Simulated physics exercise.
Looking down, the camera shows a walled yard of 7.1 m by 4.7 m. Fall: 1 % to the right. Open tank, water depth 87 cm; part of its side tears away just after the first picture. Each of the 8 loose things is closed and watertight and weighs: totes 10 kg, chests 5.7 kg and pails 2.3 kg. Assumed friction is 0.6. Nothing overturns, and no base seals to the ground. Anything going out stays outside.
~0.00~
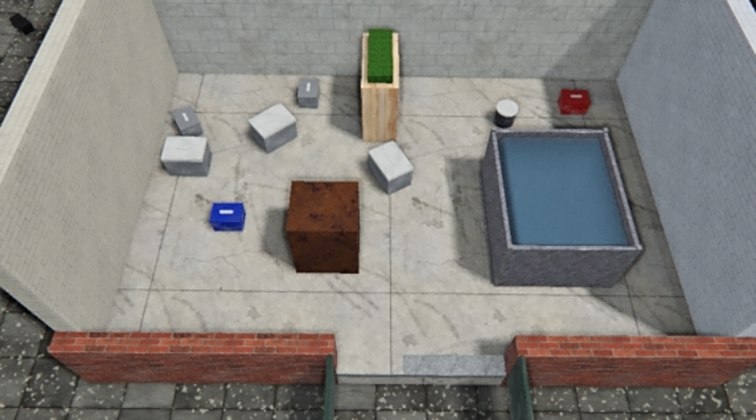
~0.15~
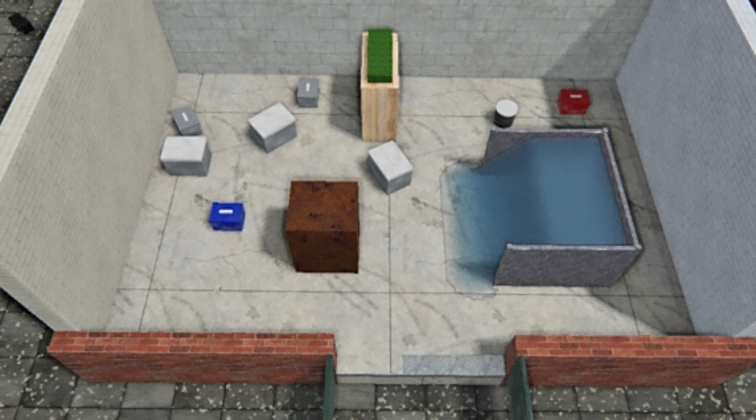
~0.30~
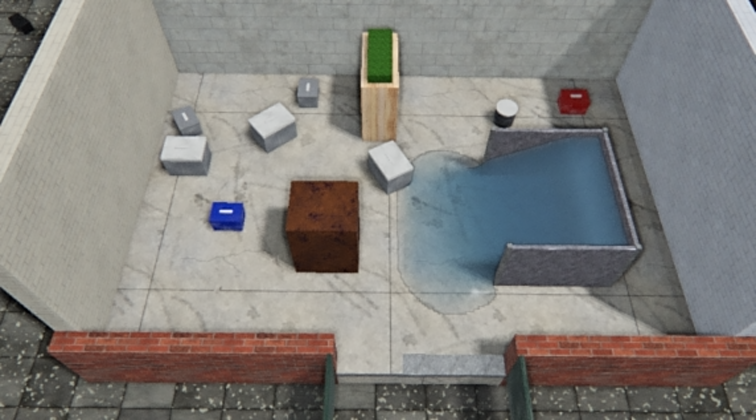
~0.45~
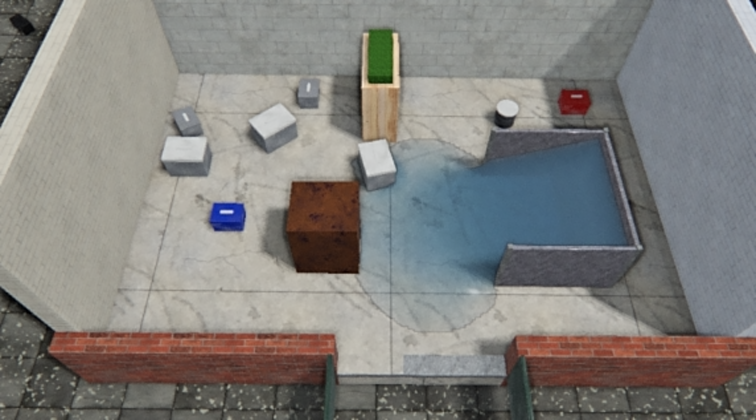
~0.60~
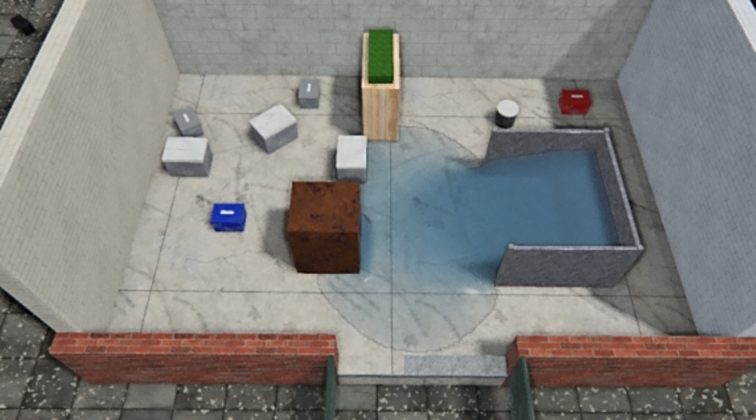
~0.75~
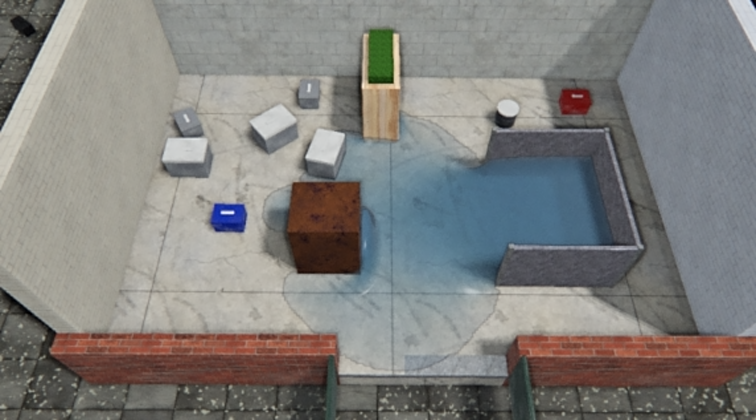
A large grey-walled tank of blue water stands on the right of a walled yard with a pale stone floor, seen from a fixed view high above. A rusty brown block sits near the centre, with a wooden planter behind, grey boxes and a blue tote left, and a red tote far right. The tank's left side opens, water spreads leftward around the brown block, and one pale box slides left.
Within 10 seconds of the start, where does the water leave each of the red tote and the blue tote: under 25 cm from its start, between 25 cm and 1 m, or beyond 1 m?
One by one: The red tote remains where it was; the blue tote ends up well away.
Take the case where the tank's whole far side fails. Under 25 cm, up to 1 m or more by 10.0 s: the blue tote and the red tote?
Outcome - blue tote: No real movement, red tote: Long-distance displacement.
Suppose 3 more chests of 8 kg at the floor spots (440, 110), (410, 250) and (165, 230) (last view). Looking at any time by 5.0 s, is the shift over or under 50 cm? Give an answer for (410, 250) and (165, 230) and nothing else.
So that's across the line and then across the line.
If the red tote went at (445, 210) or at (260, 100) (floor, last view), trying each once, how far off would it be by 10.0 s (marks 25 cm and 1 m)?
I'd say it lands far off on the first try and it lands far off on the second.
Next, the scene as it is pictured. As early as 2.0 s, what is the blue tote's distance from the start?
Shift: About 20 cm.
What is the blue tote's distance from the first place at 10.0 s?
Some 250 cm, give or take.
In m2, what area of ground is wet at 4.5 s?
I'd put it close to 26 m2.
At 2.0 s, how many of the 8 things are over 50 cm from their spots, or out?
By that point, 2.
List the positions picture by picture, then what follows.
The first picture shows the red tote at (576, 97) rests on the ground; the blue tote at (226, 212), on the bottom; 2.4 m2 under water; 0 of 8 have shifted.
The second picture shows the red tote at (576, 97) rests on the ground; the blue tote at (226, 212), on the bottom; 3.5 m2 under water; 0 of 8 have shifted.
The third picture shows the red tote at (576, 96), on the bottom; the blue tote at (226, 212) rests on the ground; water covers 5.1 m2; 0 of 8 have shifted.
The fourth picture shows the red tote at (576, 97), on the bottom; the blue tote at (227, 212) rests on the ground; 6.8 m2 under water; 1 of 8 have shifted.
The fifth picture shows the red tote at (577, 97), on the bottom; the blue tote at (227, 213), on the bottom; 8.5 m2 under water; 1 of 8 have shifted.
The sixth picture shows the red tote at (577, 97) rests on the ground; the blue tote at (228, 213), on the bottom; water covers 10.3 m2; 1 of 8 have shifted.
After 2.0 s the red tote is near (577, 97), 0.0 m from its start, aground; the blue tote is near (215, 217), 0.2 m from its start, aground; 0 of 8 are out; 4 afloat.
After 4.5 s the red tote is near (577, 97), 0.0 m from its start, aground; the blue tote is near (287, 207), 0.8 m from its start, afloat; 0 of 8 are out; 6 afloat.
After 7.0 s the red tote is near (577, 97), 0.0 m from its start, aground; the blue tote is near (401, 204), 2.3 m from its start, aground; 0 of 8 are out; 4 afloat.
After 10.0 s the red tote is near (577, 97), 0.0 m from its start, aground; the blue tote is near (401, 204), 2.3 m from its start, aground; 0 of 8 are out; 3 afloat.
